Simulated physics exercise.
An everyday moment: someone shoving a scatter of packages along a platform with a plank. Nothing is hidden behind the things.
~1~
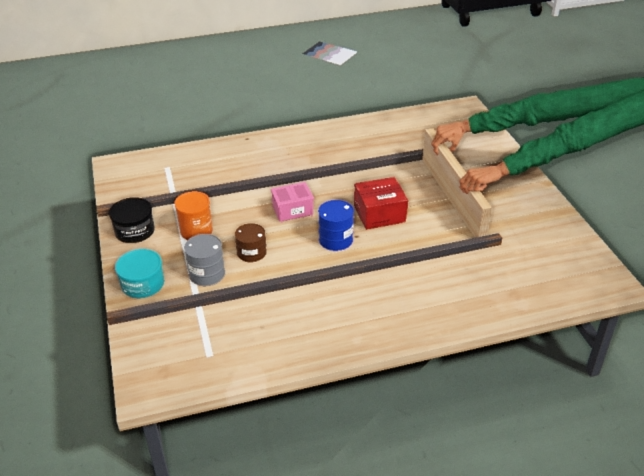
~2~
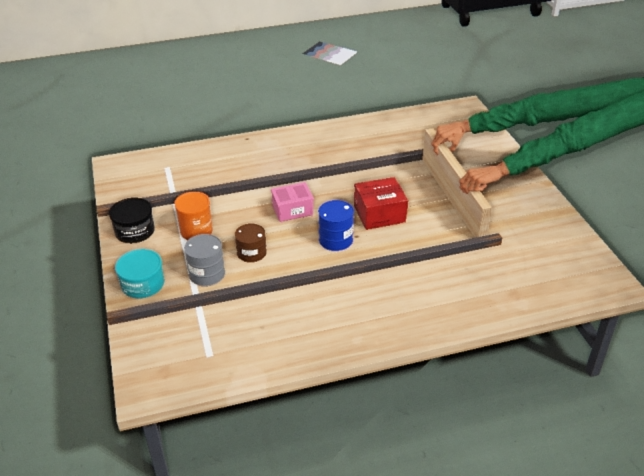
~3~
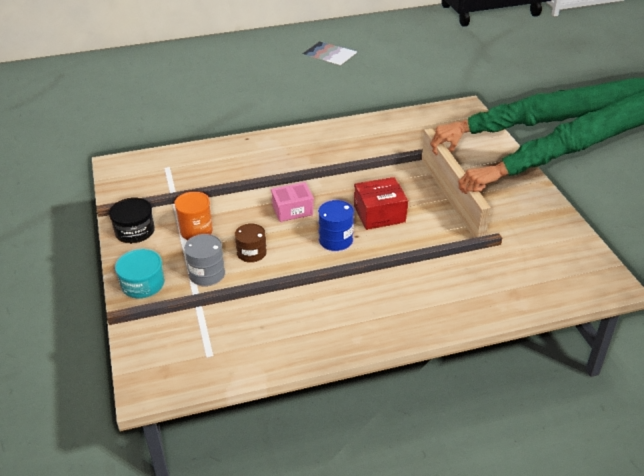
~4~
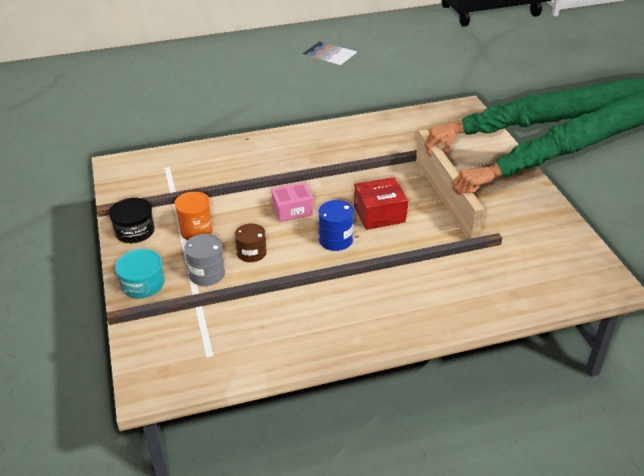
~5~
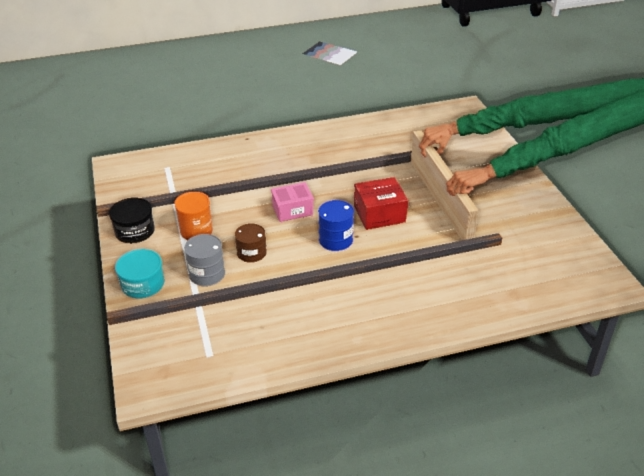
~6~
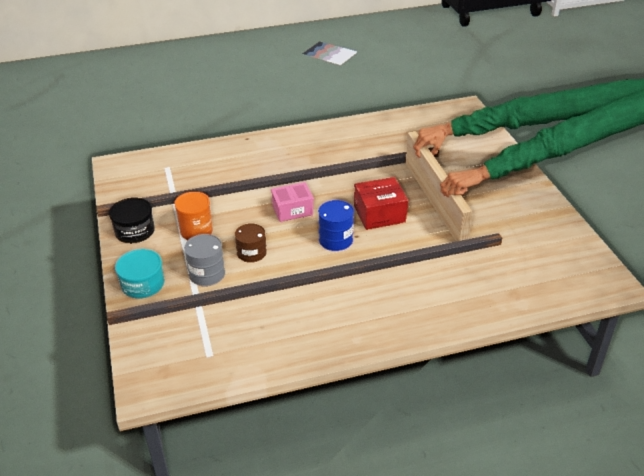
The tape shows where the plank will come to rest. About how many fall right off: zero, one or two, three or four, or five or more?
The number that fall off is one or two.
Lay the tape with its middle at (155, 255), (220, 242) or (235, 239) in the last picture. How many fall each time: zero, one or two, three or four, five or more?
Taking them in turn, three to four; none at all; no fall at all.
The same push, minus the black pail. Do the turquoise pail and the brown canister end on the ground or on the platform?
The turquoise pail is lost; the brown canister survives.
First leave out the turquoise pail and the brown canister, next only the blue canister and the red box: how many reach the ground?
The counts: 0 and 0.
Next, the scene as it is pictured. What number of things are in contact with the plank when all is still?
That makes 3.
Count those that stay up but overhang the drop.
The number is 0.
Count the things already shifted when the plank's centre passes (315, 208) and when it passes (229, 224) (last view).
3 and 6.
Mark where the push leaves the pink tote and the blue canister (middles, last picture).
The pink tote stops around (163, 213); the blue canister around (172, 267).
A little later, none off yet; turquoise pail at rest near (141, 274); black pail at rest near (133, 221); grey canister at rest near (205, 260).
When it is over, the number that fall off is one or two; down, black pail and turquoise pail.
